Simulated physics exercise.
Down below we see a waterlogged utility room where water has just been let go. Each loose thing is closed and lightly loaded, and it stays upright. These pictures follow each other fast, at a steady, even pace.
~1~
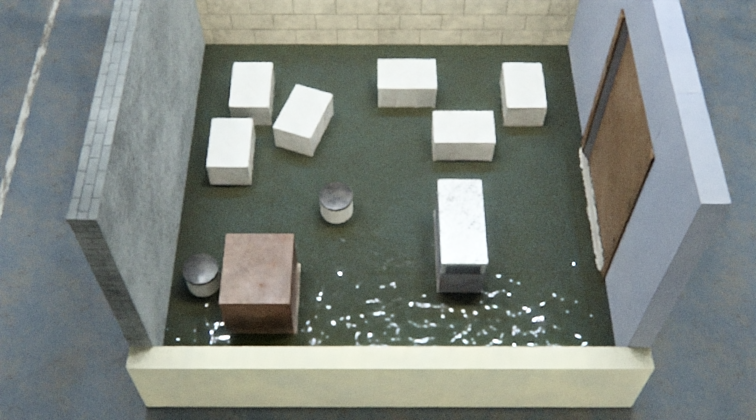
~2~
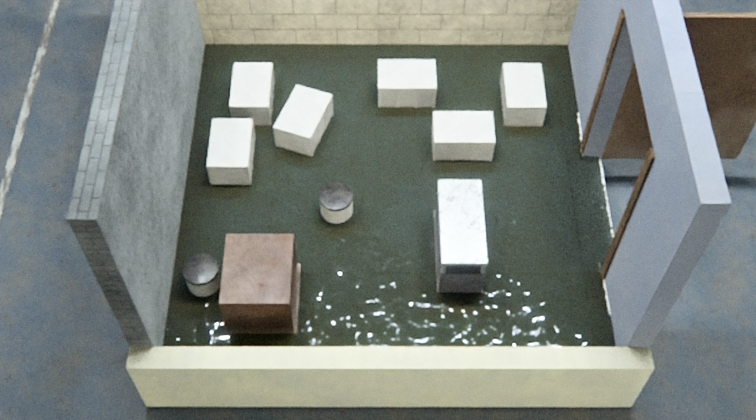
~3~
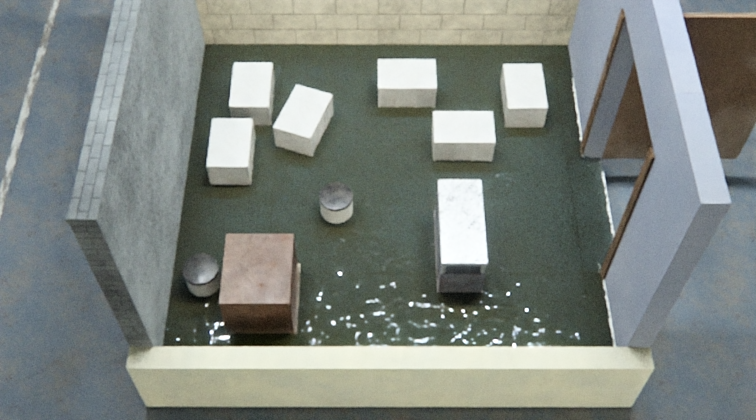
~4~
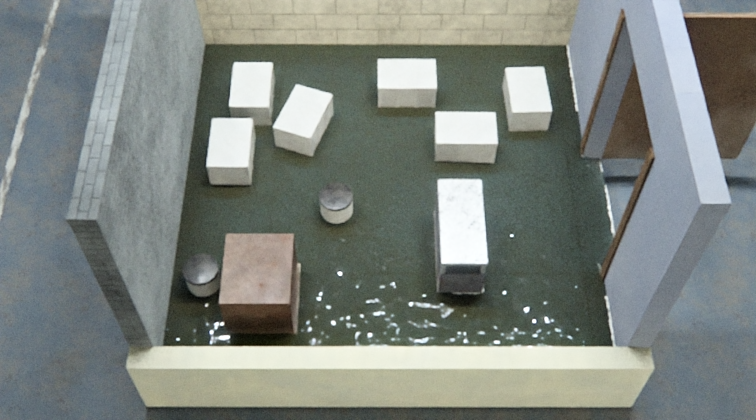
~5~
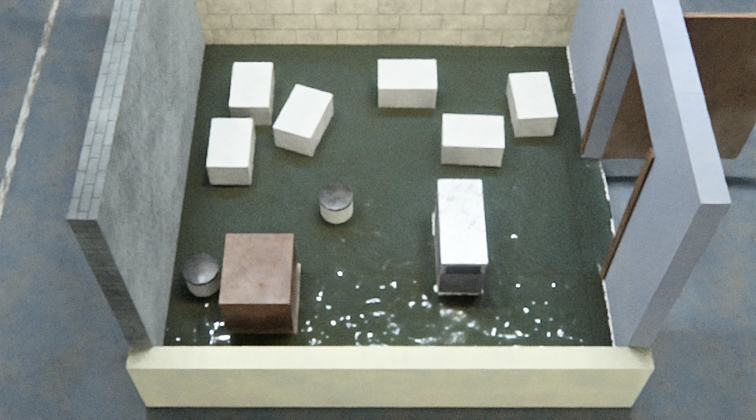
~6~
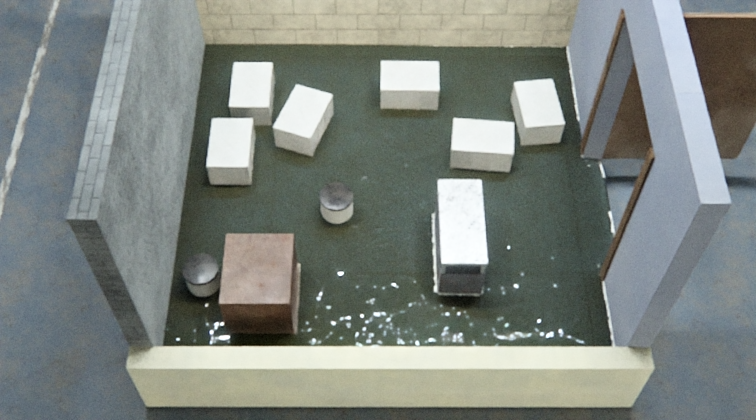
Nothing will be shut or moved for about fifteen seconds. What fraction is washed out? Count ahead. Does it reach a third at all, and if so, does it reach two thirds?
By the look of it, the outflow takes one third to two thirds of the stuff.
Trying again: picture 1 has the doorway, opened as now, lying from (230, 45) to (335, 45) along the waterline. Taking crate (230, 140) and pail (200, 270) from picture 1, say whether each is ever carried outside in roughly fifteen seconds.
Outcome by order: Exits; not lost.
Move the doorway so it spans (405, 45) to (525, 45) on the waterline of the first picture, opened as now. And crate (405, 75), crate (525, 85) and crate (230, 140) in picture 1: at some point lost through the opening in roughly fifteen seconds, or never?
In that order: Through, carried outside, kept in.
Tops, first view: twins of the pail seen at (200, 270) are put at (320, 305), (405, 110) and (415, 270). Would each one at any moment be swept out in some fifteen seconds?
Result, in sequence: Never gets out; ends up outside; ends up outside.
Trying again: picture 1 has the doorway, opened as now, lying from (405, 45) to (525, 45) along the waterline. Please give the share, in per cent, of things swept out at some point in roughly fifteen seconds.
About 80 per cent.
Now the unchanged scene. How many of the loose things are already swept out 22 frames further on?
The number I arrive at is 2.
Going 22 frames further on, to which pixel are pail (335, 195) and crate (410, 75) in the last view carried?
Near (451, 183) and (605, 164).
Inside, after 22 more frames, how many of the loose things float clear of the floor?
By my reckoning the number comes out at 6.
A moment on, 0 of 8 are out; 8 afloat.
Next, 2 of 8 are out; 6 afloat.
Later, 2 of 8 are out; 6 afloat.
In the end, 4 of 8 are out; 4 afloat.
